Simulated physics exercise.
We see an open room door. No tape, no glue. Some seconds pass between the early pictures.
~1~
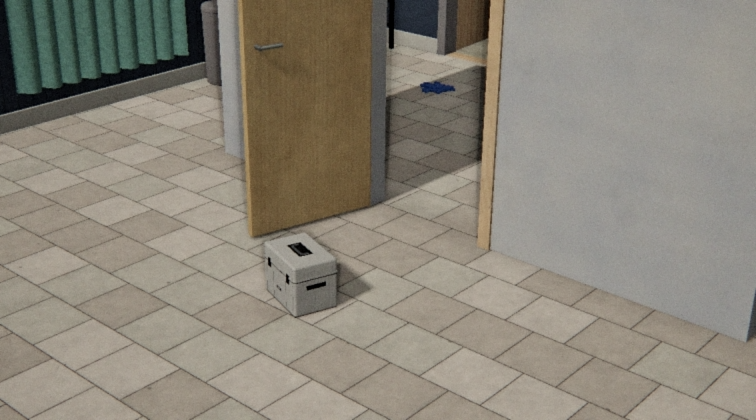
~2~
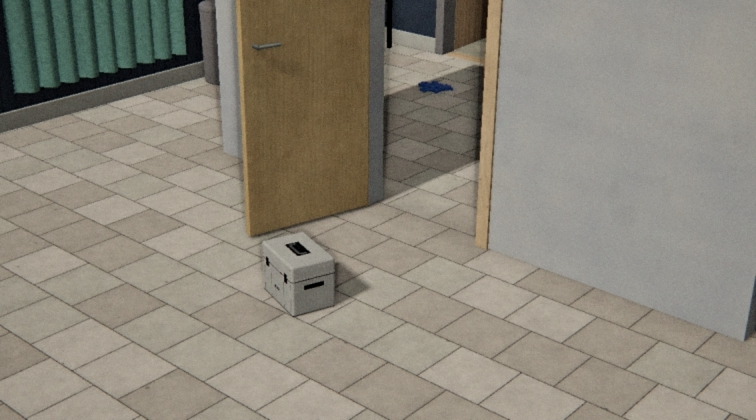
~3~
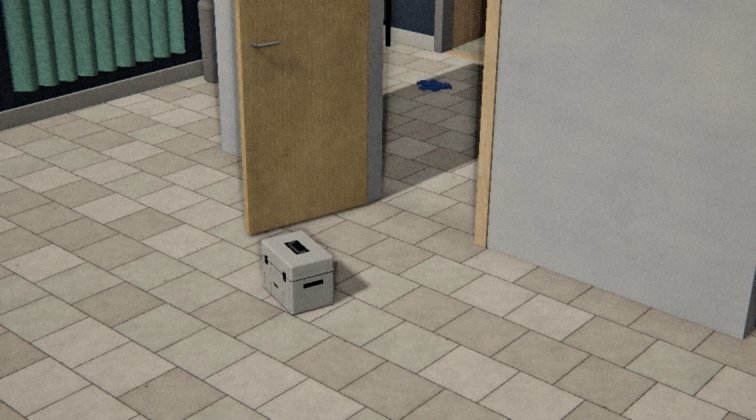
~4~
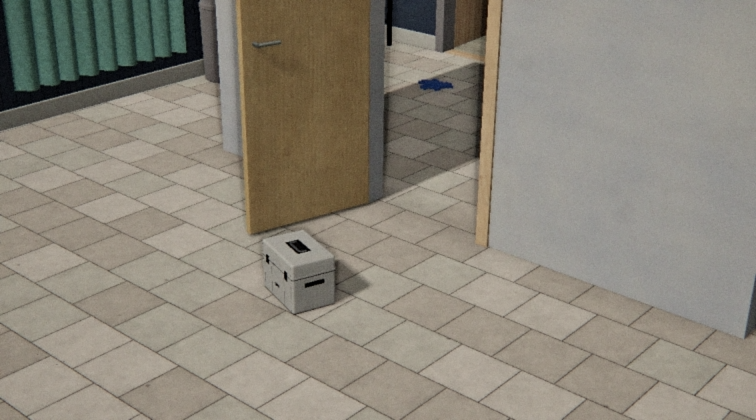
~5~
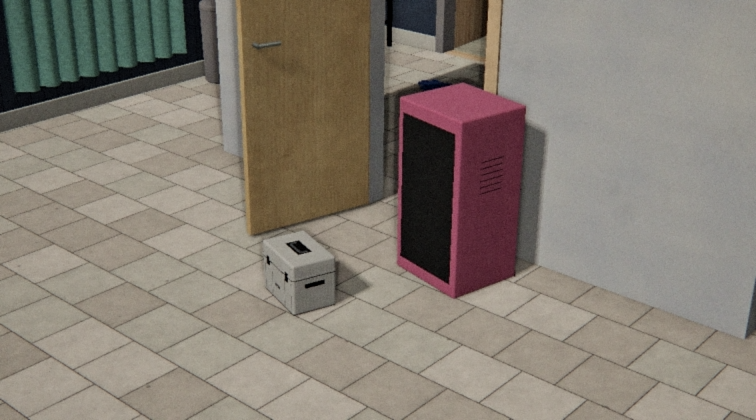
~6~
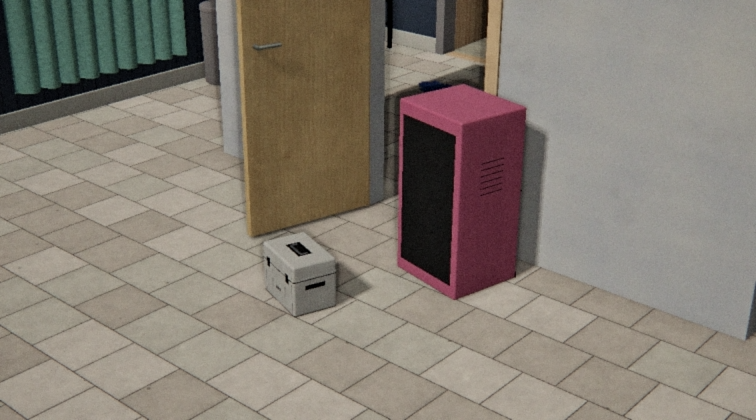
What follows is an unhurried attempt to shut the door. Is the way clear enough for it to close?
Outcome: The door stops short.
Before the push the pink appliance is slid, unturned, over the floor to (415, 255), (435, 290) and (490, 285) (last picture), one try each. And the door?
In the first case it jams; in the second case it shuts; in the third case it closes.
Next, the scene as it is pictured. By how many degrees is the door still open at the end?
About 35°.
Then, 0.50 s on from there, door at 90°.
Then, 0.90 s on from there, door at 64°.
Then, 1.20 s on from there, door at 44°.
In the end, door at 37°; both unmoved. At the end, from the last picture's camera, pink appliance near (460, 191).
